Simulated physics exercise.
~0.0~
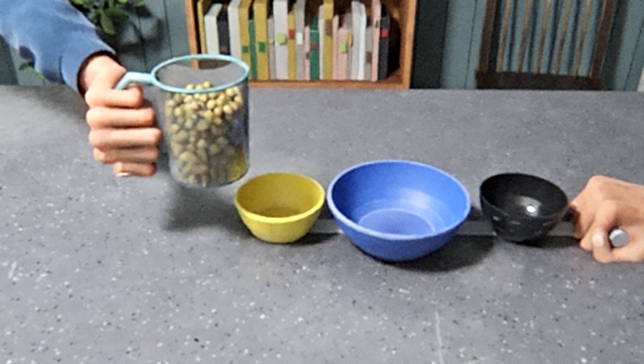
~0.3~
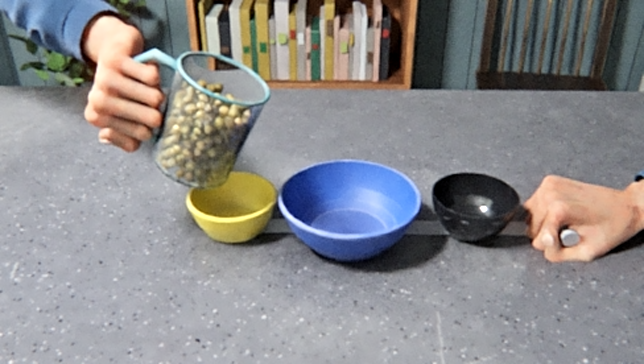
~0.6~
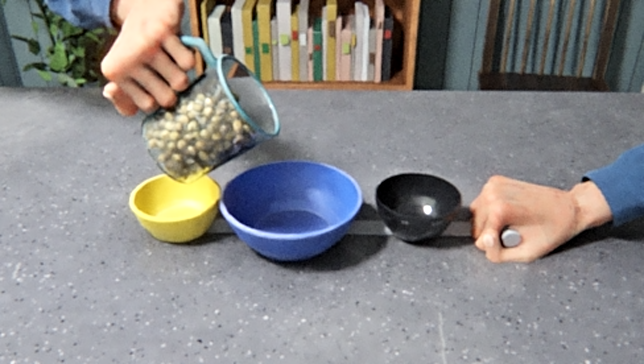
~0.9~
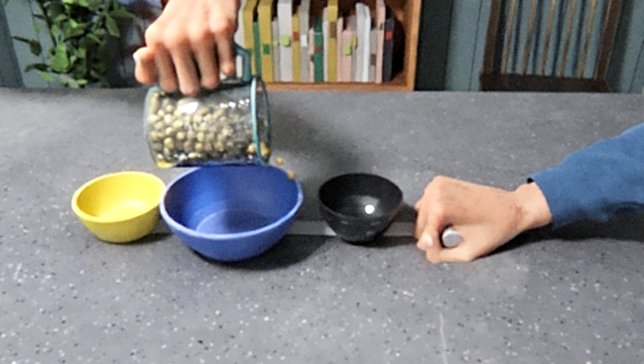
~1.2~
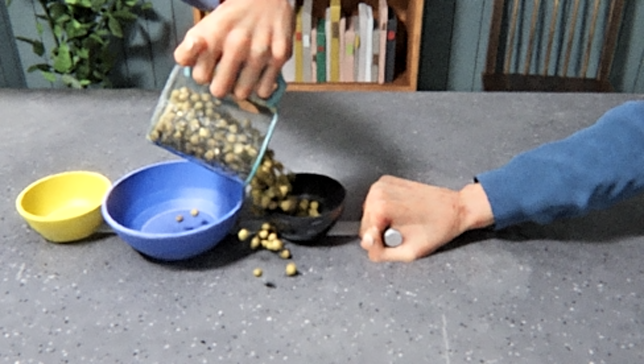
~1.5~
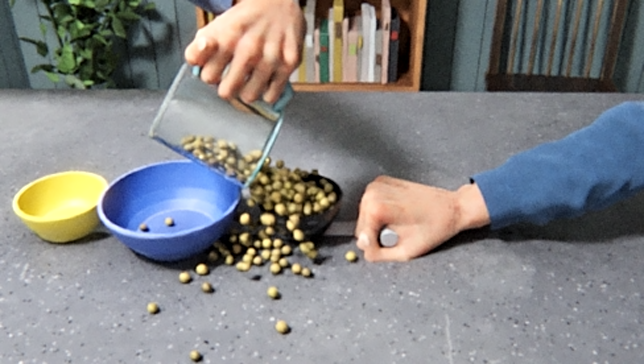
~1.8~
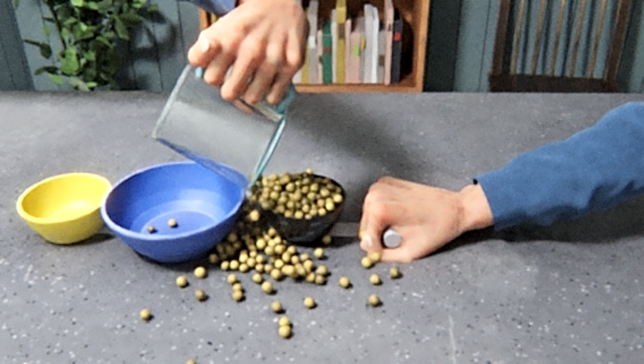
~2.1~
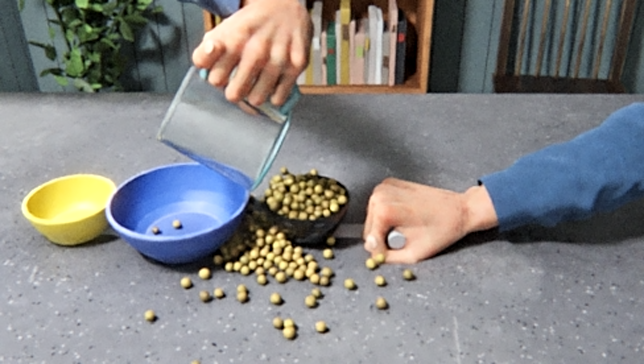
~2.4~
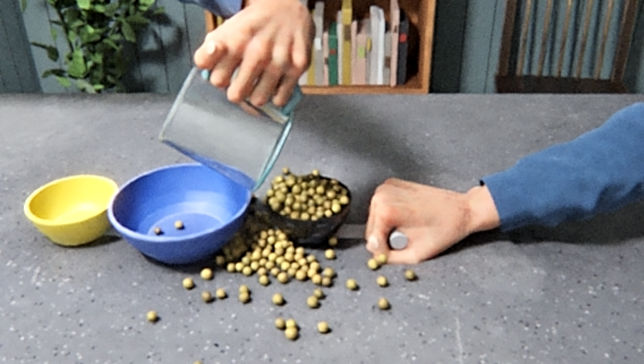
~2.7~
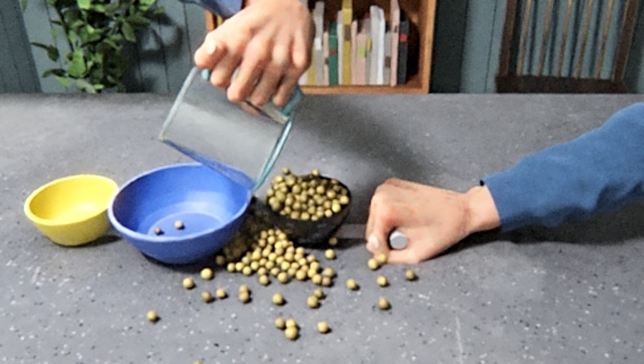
On a speckled gray tabletop, one hand drew a row of yellow, blue and black bowls leftward while another tipped a clear cup of small round greenish pieces, which poured mostly into the black bowl, with many scattered across the table and the cup left empty.
